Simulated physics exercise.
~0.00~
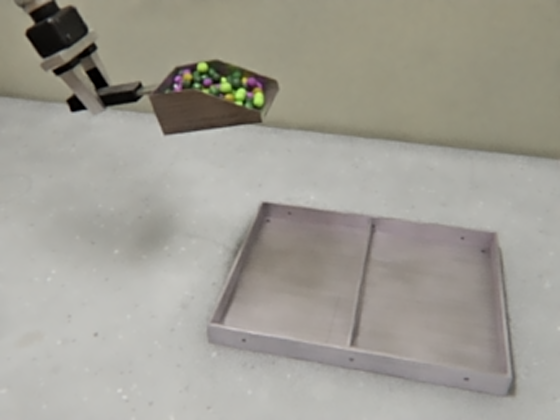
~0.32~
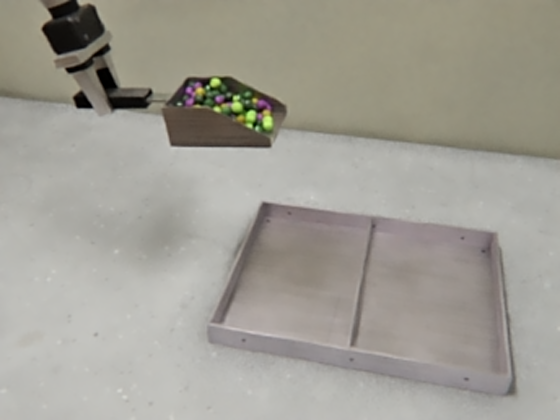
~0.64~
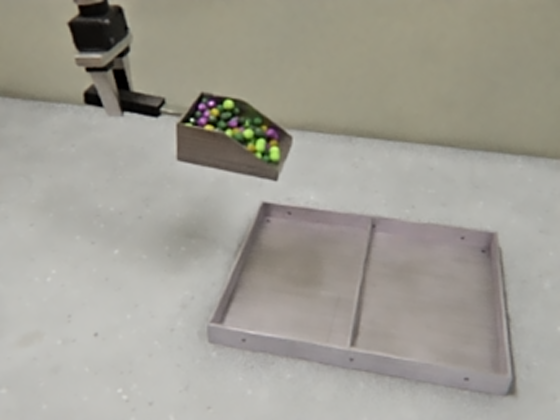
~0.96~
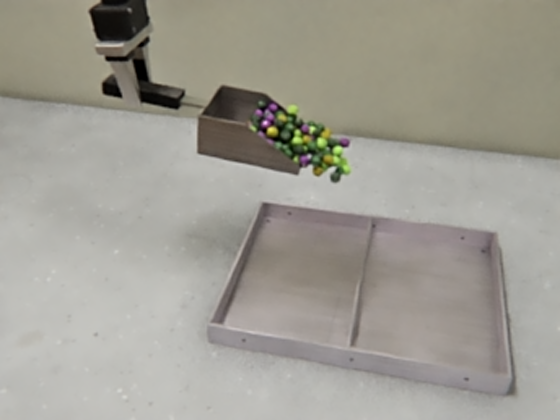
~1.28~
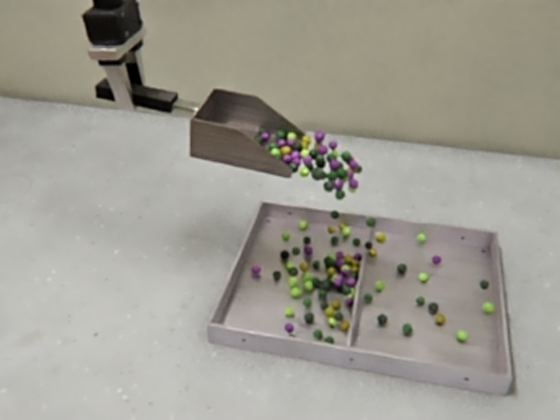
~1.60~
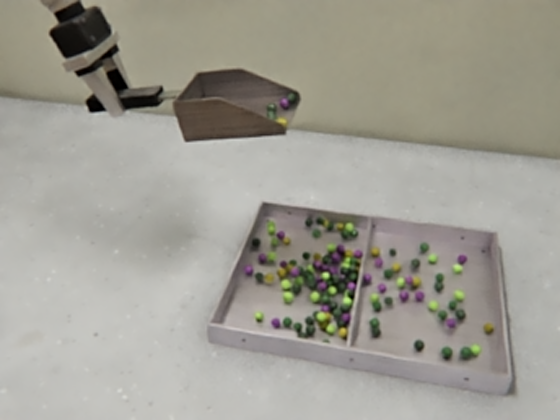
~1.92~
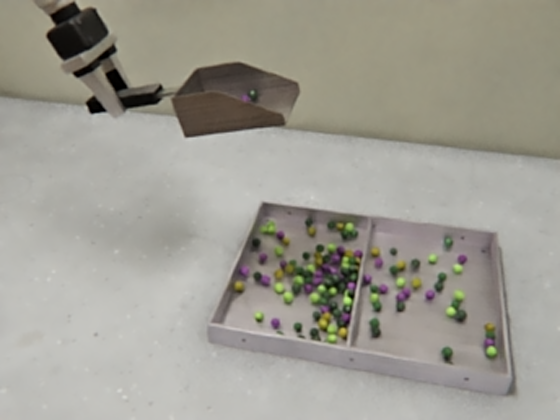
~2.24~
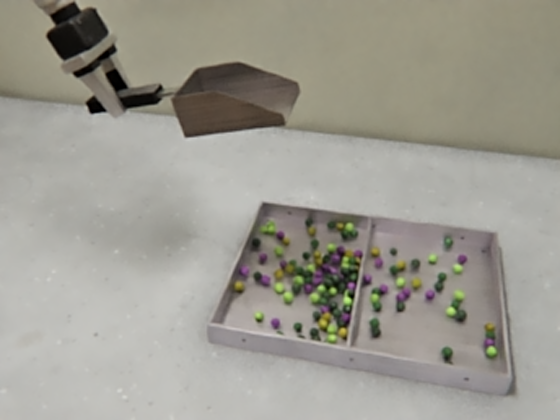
Over a pale speckled tabletop, a robot arm carried a scoop heaped with green, purple and yellowish balls toward a divided tray and tipped it, spilling them into both sections, mostly the left, then drew back with the scoop tilted up.
